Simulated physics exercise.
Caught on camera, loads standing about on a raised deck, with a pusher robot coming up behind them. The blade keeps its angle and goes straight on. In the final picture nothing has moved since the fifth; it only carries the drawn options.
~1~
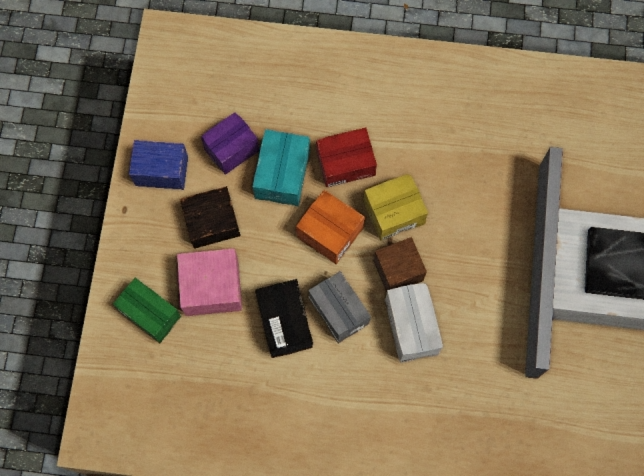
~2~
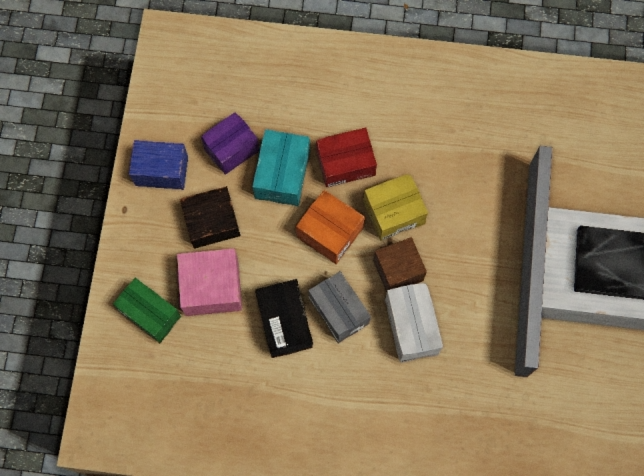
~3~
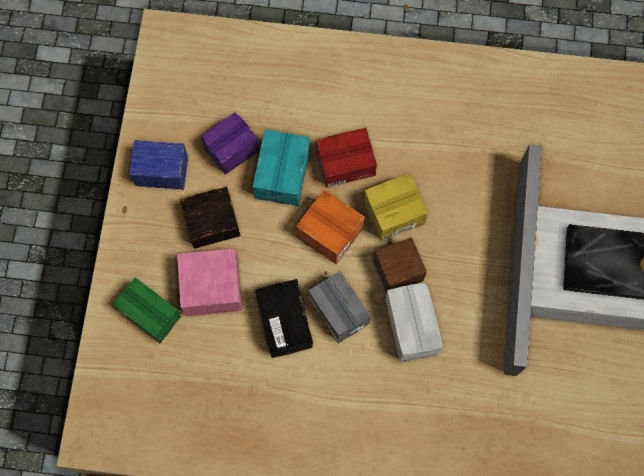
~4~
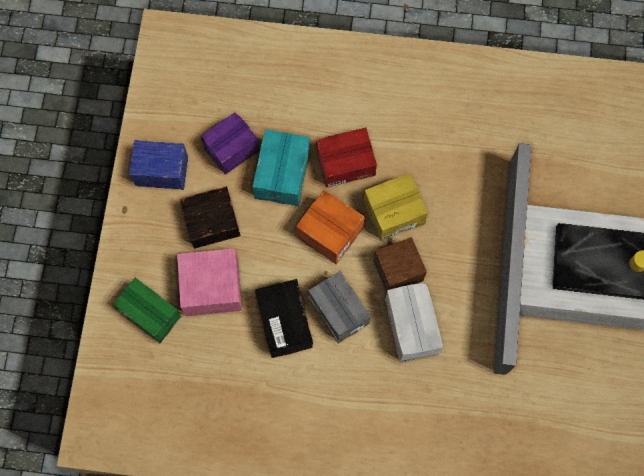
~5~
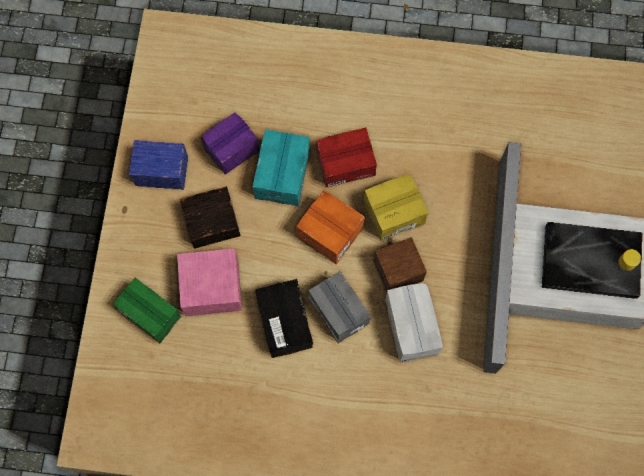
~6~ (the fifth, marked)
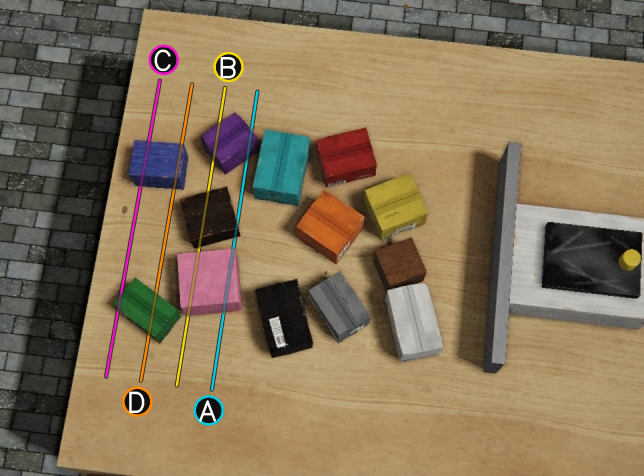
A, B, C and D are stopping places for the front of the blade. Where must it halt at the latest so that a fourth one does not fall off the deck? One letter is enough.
Line A.
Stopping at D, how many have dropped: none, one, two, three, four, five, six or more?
Six or more.
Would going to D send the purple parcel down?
Yes.
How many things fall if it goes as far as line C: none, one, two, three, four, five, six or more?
Six or more.
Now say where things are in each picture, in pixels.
White box (413, 323); purple parcel (230, 144); green box (148, 311), in the first frame.
Robot (618, 262); orange parcel (331, 227), in the second frame.
Robot (606, 261); black parcel (284, 319), in the third frame.
Robot (596, 260); black crate (210, 218), in the fourth frame.
Robot (585, 259); yellow parcel (395, 207); turquoise box (282, 168); red box (346, 158), in the fifth frame.
On the marked copy, A at (236, 234); B at (202, 230); C at (134, 222); D at (168, 226).
With A. Early on, robot (486, 247); white box (371, 318); grey parcel (323, 302).
Further on, robot (387, 236); green box (137, 312); pink crate (150, 262).
At the end, robot (314, 227); pink crate over the edge; green box over the edge; two fallen.
As for the rest, B drops four; C drops nine; D drops eight.
